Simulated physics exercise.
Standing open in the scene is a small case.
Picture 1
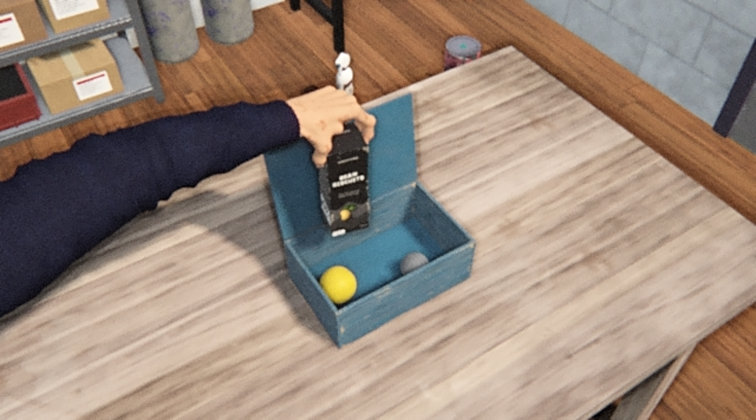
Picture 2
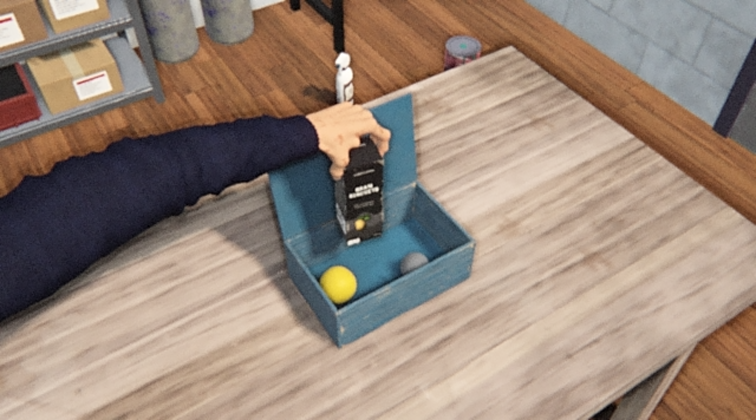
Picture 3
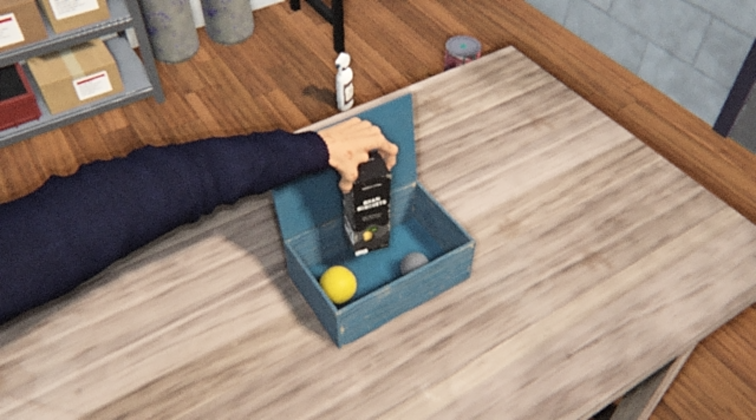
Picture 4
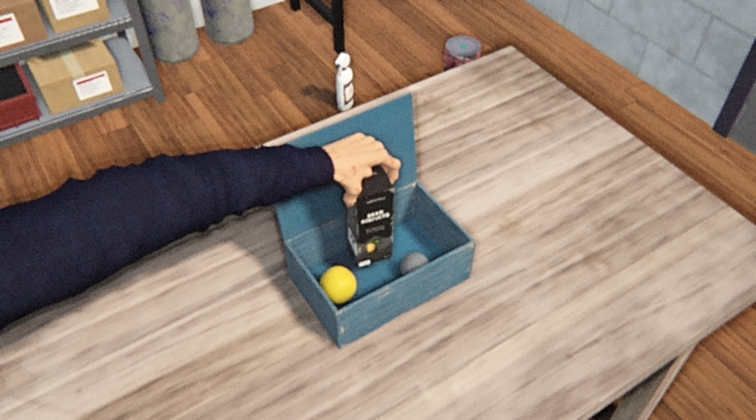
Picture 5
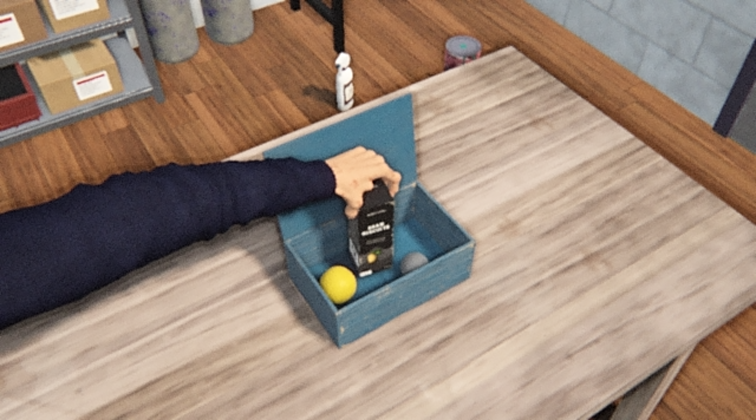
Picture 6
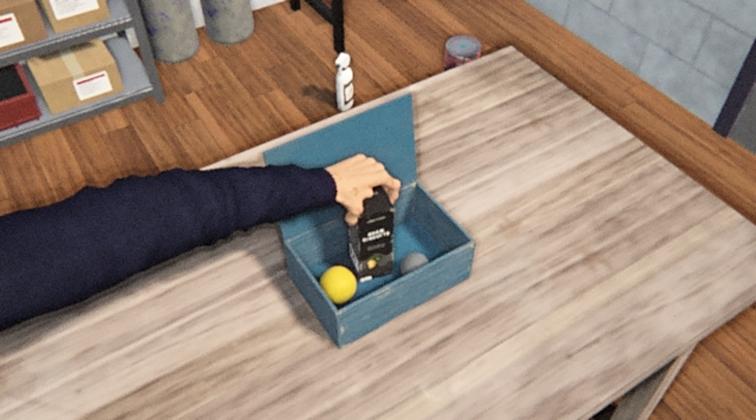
At first, a hand in a dark sleeve holds a black carton above an open blue case on a wooden table, with a yellow ball and a gray ball inside. The hand moves the carton slightly right and lowers it into the case between the balls, its fingers still around the top.
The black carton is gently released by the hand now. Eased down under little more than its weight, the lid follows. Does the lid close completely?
No.
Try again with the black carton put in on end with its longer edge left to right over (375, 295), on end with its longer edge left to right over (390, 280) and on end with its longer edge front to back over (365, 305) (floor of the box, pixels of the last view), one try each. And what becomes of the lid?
Lid left open; lid left open; lid down.
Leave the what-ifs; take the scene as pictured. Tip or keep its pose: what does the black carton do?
Well, the black carton ends up skewed.
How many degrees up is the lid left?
Some 25 degrees above the rim, more or less.
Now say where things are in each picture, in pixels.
The first frame shows still above its spot; black carton (343, 181).
The second frame shows still above its spot; black carton (358, 192).
The third frame shows still above its spot; black carton (366, 205).
The fourth frame shows still above its spot; black carton (370, 217).
The fifth frame shows still above its spot; black carton (371, 229).
The sixth frame shows in place under the hand; black carton (371, 235).
Then, 1.20 s on from there, lid starting down.
Then, 1.80 s on from there, lid 59° above the rim; black carton turned 9° from how it was put near (373, 239).
Then, 2.10 s on from there, lid 41° above the rim; black carton turned 25° from how it was put near (379, 250).
Then, 2.90 s on from there, lid 26° above the rim; black carton turned 43° from how it was put near (380, 263).
In the end, lid 26° above the rim; toppled in the box, black carton; the other 2 unmoved. At the end, from the last picture's camera, black carton near (380, 262).
